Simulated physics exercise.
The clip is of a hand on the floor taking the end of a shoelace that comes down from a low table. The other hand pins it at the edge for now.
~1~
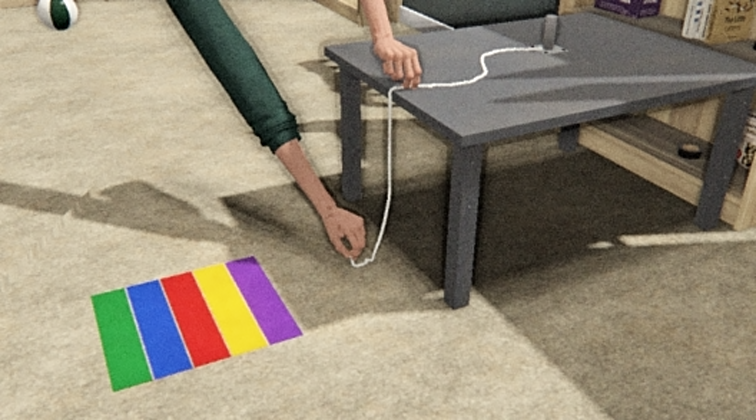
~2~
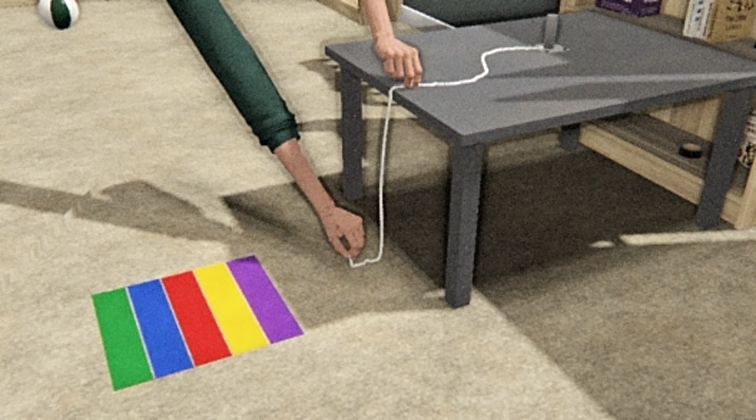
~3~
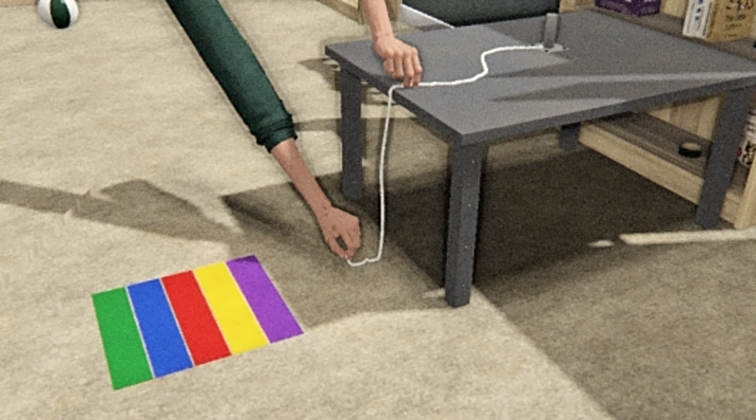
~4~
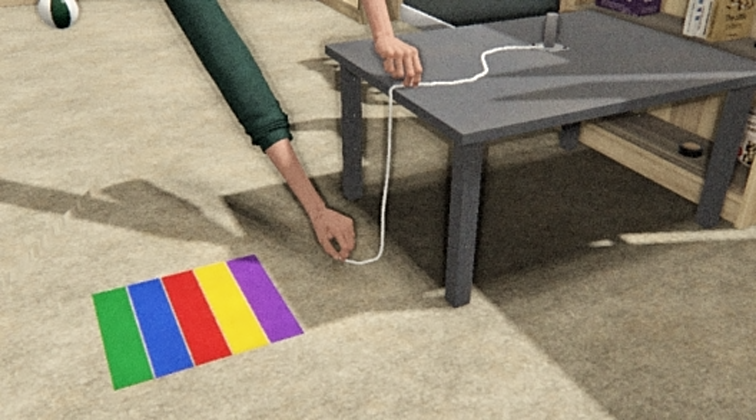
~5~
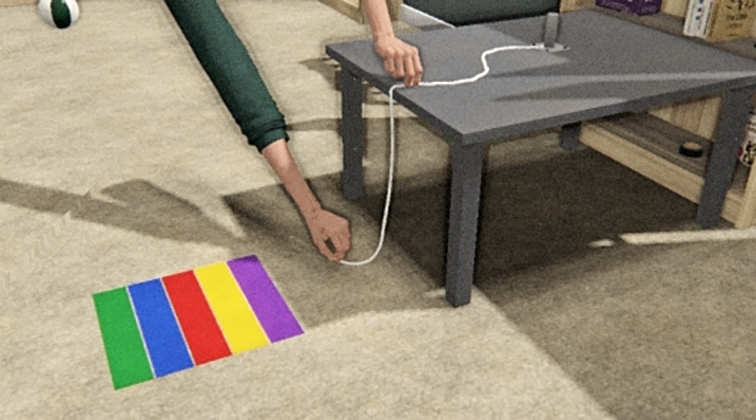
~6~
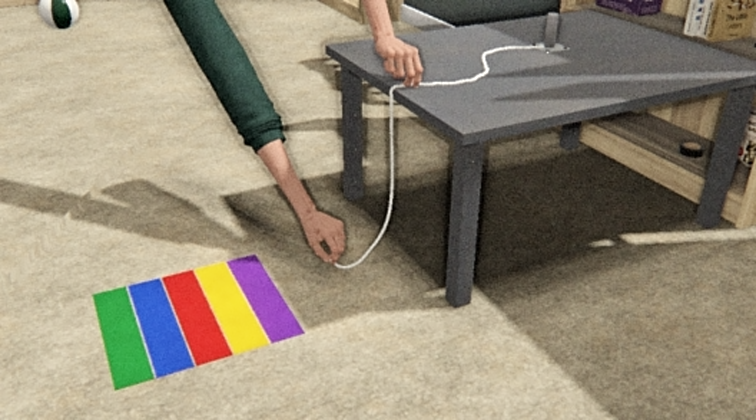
A hand near the floor held the end of a white shoelace hanging from a low gray table and drew it slightly left, while another hand pinned the lace at the table's edge.
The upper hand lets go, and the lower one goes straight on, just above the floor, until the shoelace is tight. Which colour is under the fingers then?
It gets as far as the red strip.
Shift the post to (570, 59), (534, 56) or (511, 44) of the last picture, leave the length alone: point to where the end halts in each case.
The places are (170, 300), (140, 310) and (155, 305).
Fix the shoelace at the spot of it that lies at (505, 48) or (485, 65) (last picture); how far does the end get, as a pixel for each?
In that order: (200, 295) and (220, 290).
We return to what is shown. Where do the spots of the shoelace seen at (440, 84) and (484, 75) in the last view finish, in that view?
About (399, 85), and the other about (443, 74).
Soon after, end near (245, 283); over purple.
After that, end near (210, 292); over yellow.
At the stop, end near (188, 298); over red. The red one.
